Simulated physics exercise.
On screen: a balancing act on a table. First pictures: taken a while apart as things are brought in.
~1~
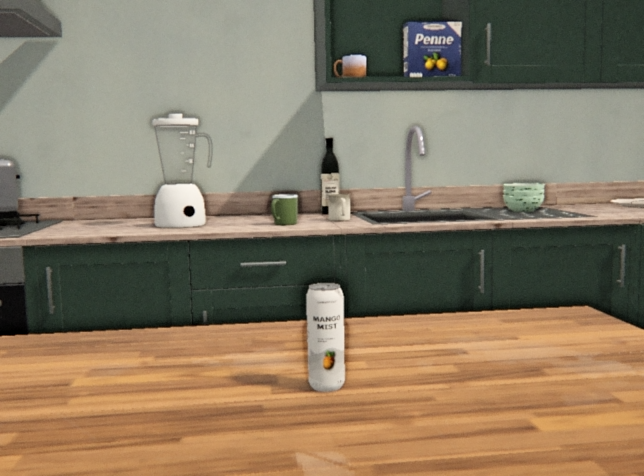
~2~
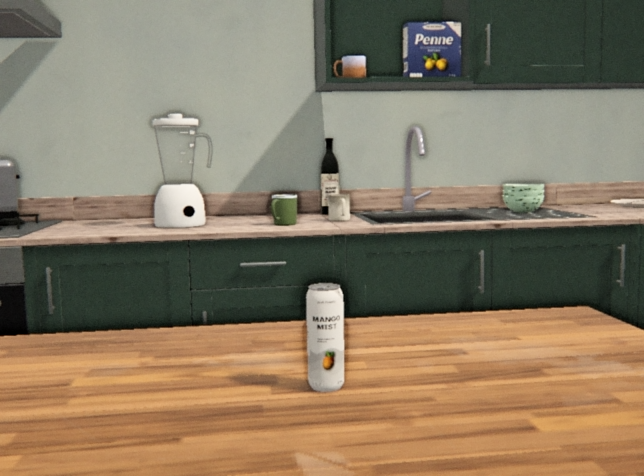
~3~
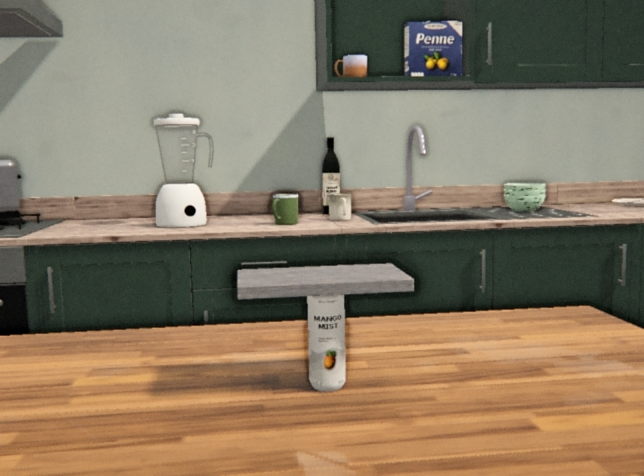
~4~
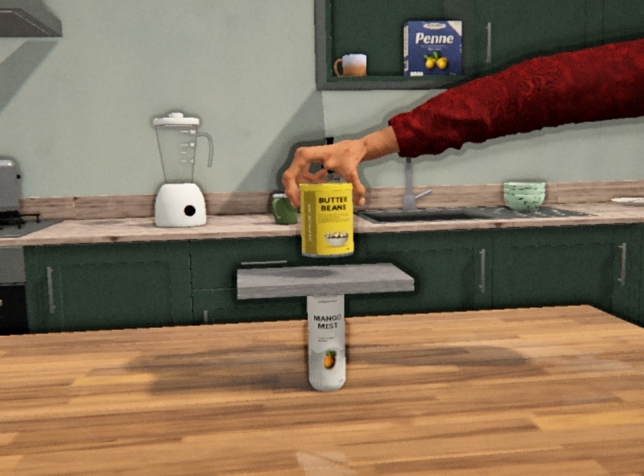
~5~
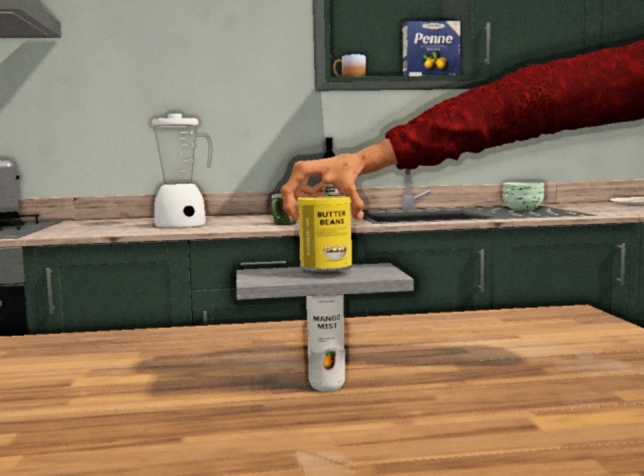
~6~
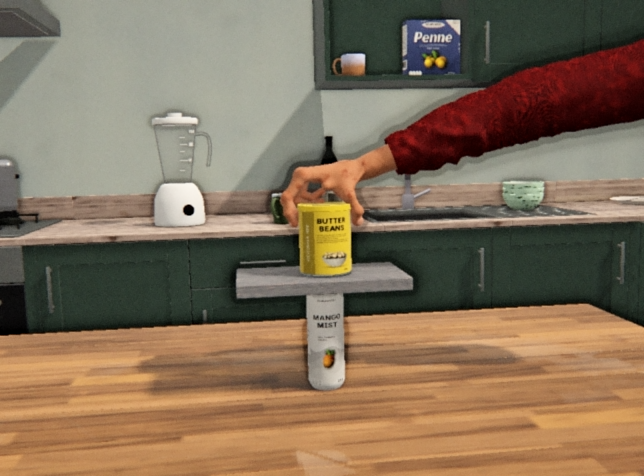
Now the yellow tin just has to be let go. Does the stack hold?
My guess is it stays in place.
Then, 0.20 s past the last view, nothing moves.
Then, 0.40 s past the last view, yellow tin resting near (325, 240).
Finally, all 3 still in place. Final places as the last picture's camera would see them, yellow tin near (325, 240). The stack stays up.
